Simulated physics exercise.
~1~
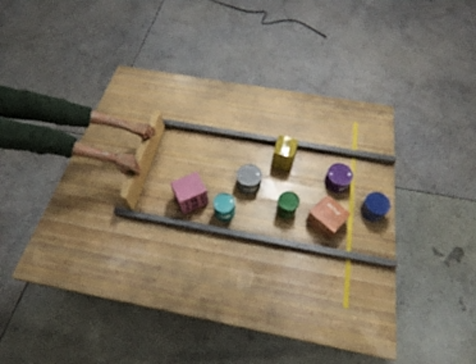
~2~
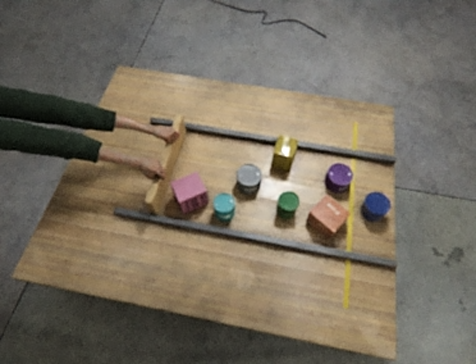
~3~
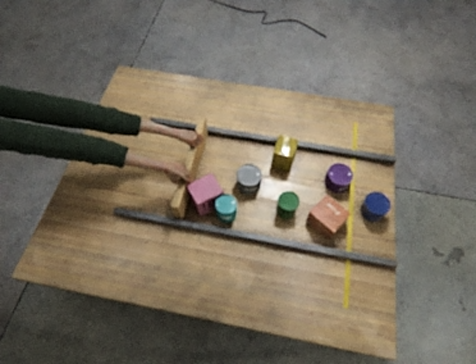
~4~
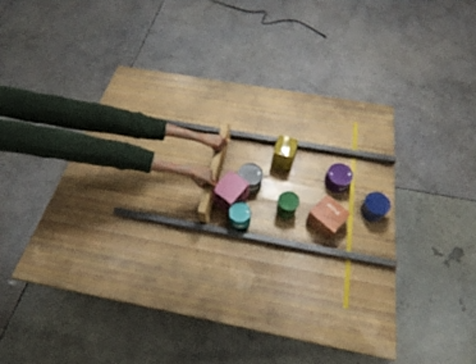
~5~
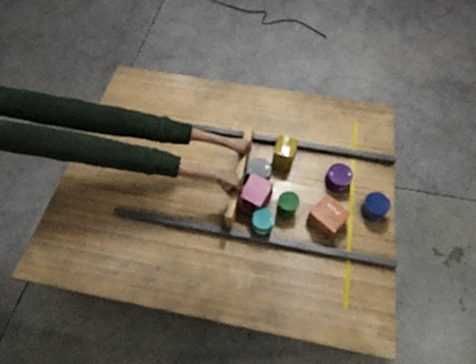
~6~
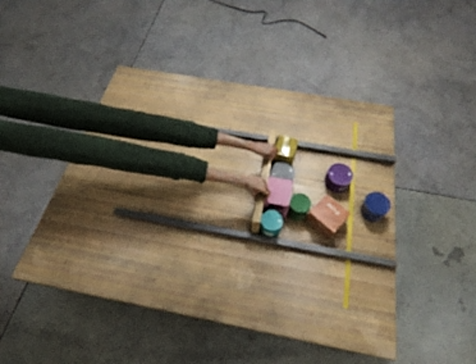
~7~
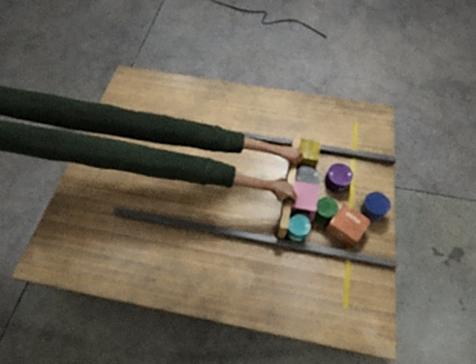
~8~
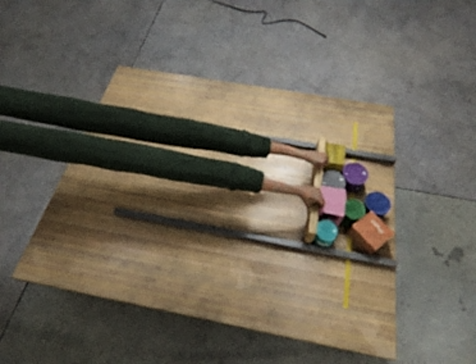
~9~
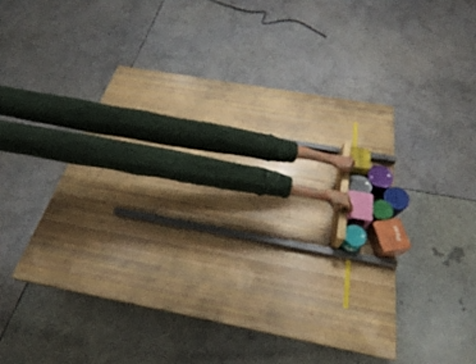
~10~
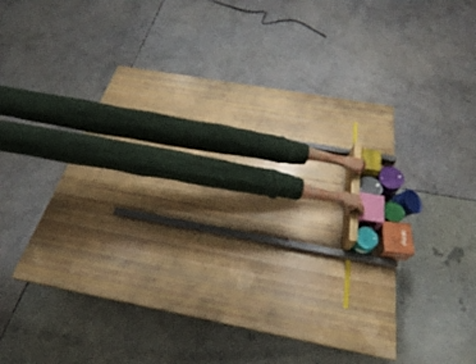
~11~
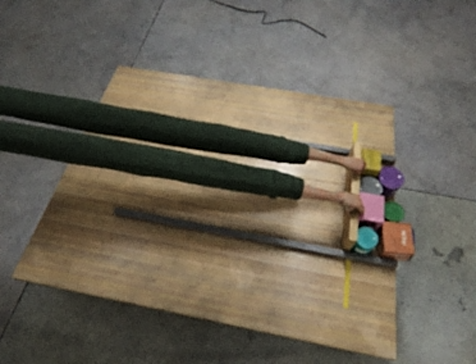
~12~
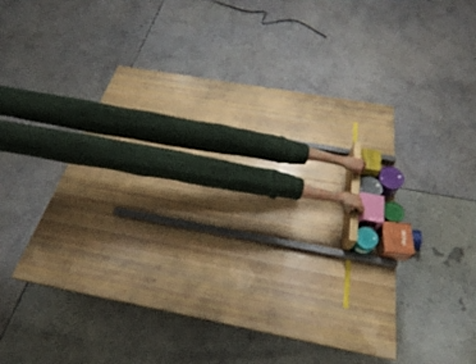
Two hands slid a wooden plank rightward between dark rails, sweeping a jumble of colourful blocks and canisters together and past the yellow tape to the board's edge, where the blue one went over and the rest stayed bunched against the plank as it stopped.
